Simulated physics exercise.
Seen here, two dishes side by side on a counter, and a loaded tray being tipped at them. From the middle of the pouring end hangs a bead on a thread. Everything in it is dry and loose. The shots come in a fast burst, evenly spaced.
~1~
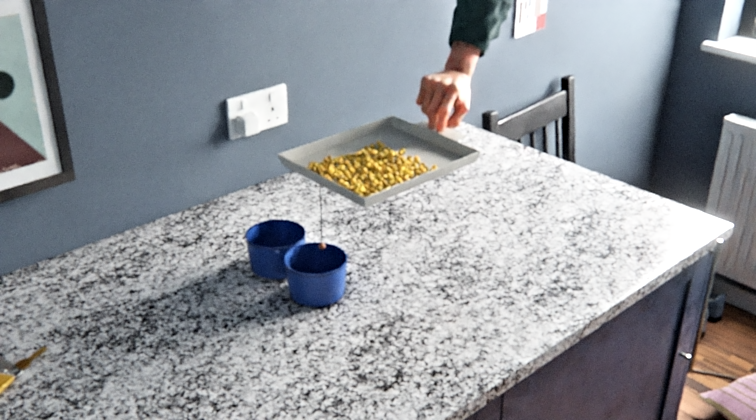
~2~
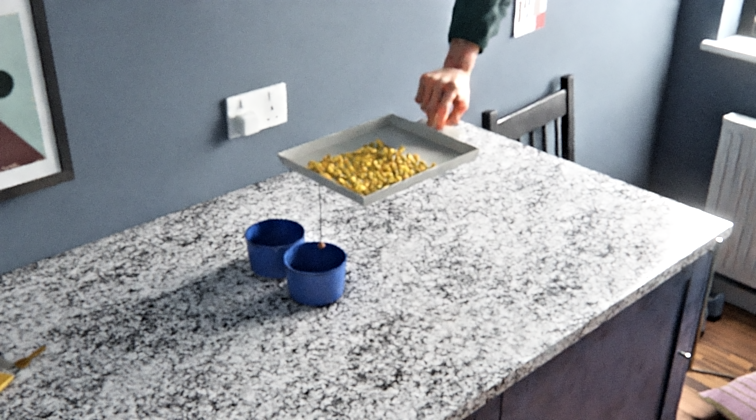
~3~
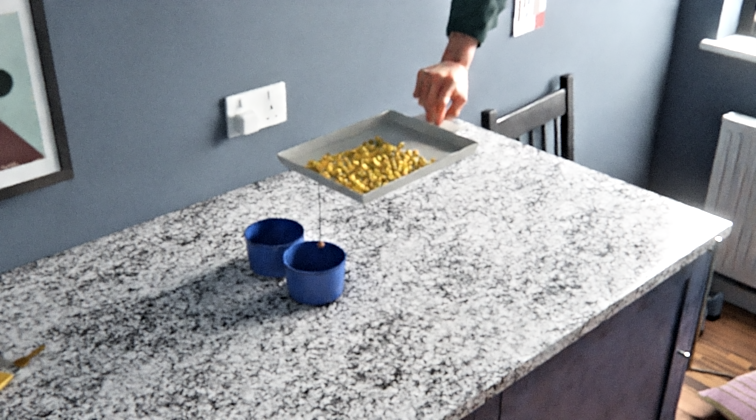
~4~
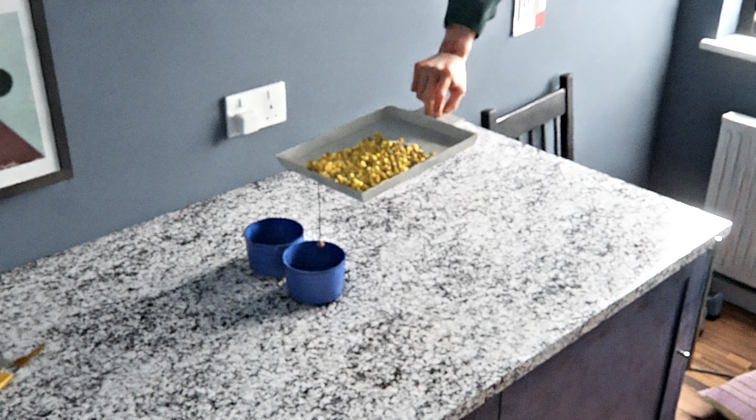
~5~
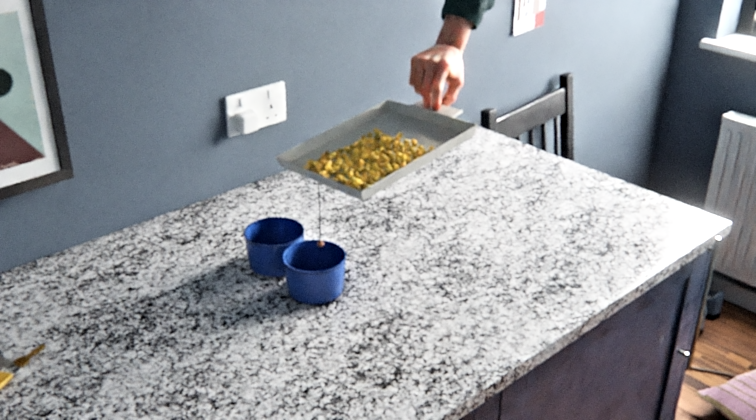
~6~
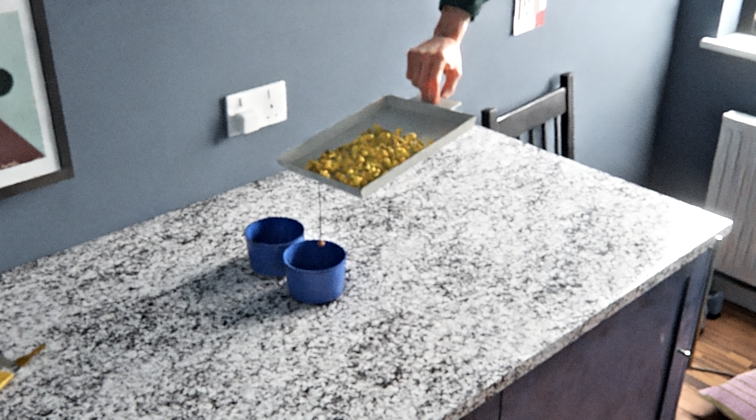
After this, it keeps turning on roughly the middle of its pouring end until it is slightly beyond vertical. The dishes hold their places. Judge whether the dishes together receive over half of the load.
They receive over half of it.
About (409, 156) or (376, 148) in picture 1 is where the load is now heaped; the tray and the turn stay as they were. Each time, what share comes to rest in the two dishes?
Near 90 per cent and near 90 per cent.
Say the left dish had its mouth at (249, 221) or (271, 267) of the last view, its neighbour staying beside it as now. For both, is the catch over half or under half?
For the two places in order: A majority share, a minority share.
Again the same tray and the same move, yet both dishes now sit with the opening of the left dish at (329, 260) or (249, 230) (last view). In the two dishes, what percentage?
Roughly 0 per cent, and 60 per cent.
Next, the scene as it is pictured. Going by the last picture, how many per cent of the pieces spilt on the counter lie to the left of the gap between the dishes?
It comes to near 90 percent of the spill.
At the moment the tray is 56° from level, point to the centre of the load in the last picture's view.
About (327, 152).
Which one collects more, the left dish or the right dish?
More ends up in the dish to the left.
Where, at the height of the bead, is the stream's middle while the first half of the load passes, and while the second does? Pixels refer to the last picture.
Roughly at (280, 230) first, and then at (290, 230).
Soon after the last picture, tray tipped steeply; all on the tray.
A little later, tray tipped right over; about a third on the tray; a stray few in the right dish; about a third in the left dish; a stray few outside both; about a quarter in the air.
Later still, tray tipped past a quarter turn; a small part in the right dish; most in the left dish; a small part outside both.
At rest, tray tipped past a quarter turn; a small part in the right dish; most in the left dish; a small part outside both.
